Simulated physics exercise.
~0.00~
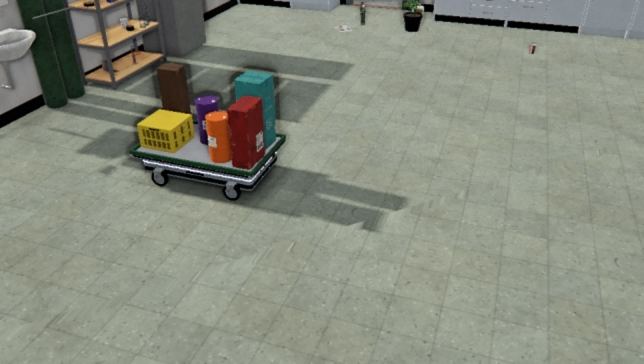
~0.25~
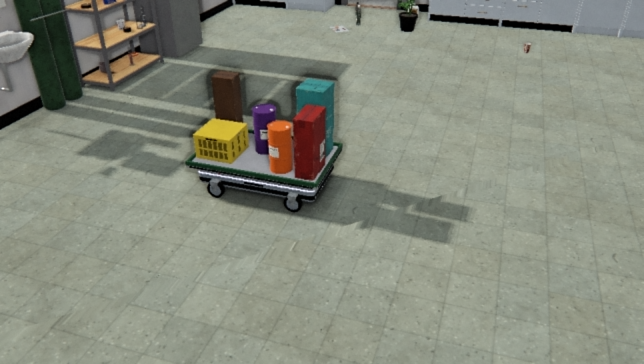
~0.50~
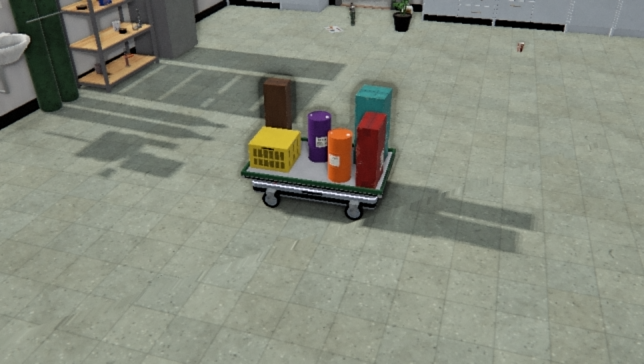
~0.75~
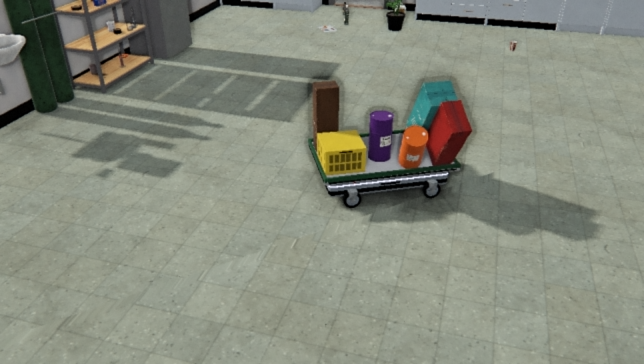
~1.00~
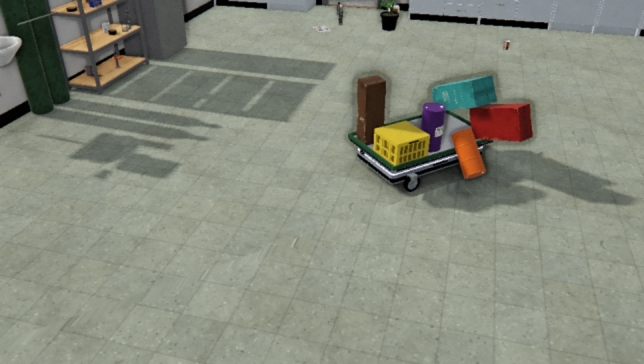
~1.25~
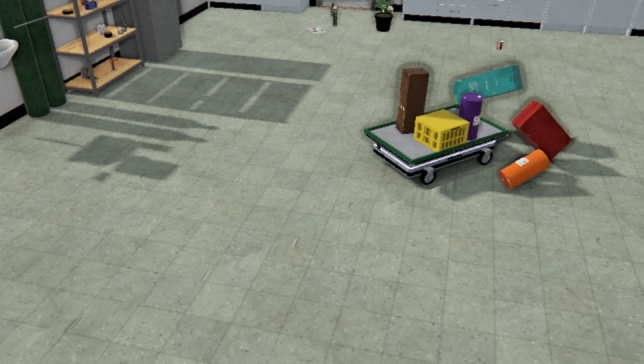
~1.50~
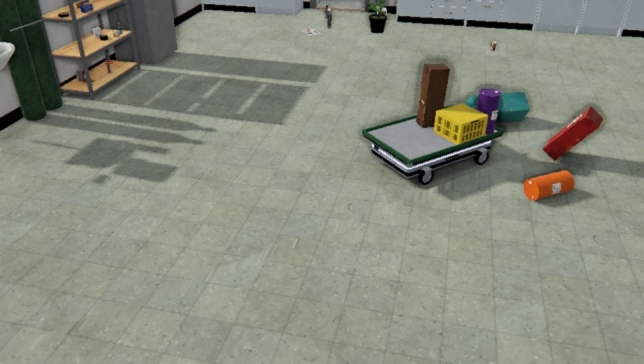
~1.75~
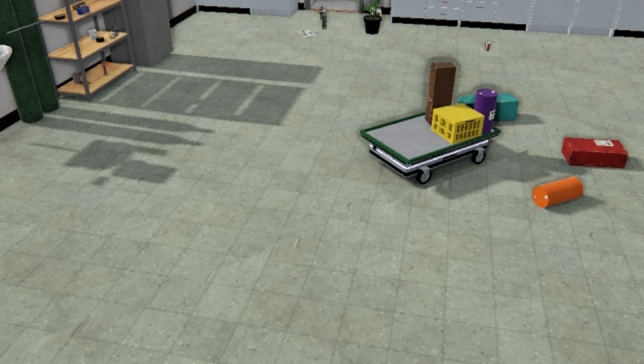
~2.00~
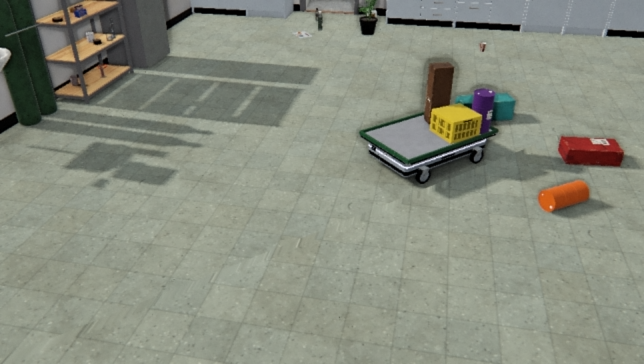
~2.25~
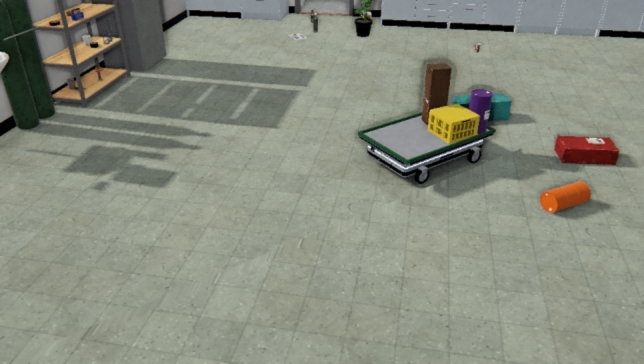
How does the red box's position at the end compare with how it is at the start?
At the start the red box stands upright on the cart, and at the end it lies on its side on the floor to the right of the cart.
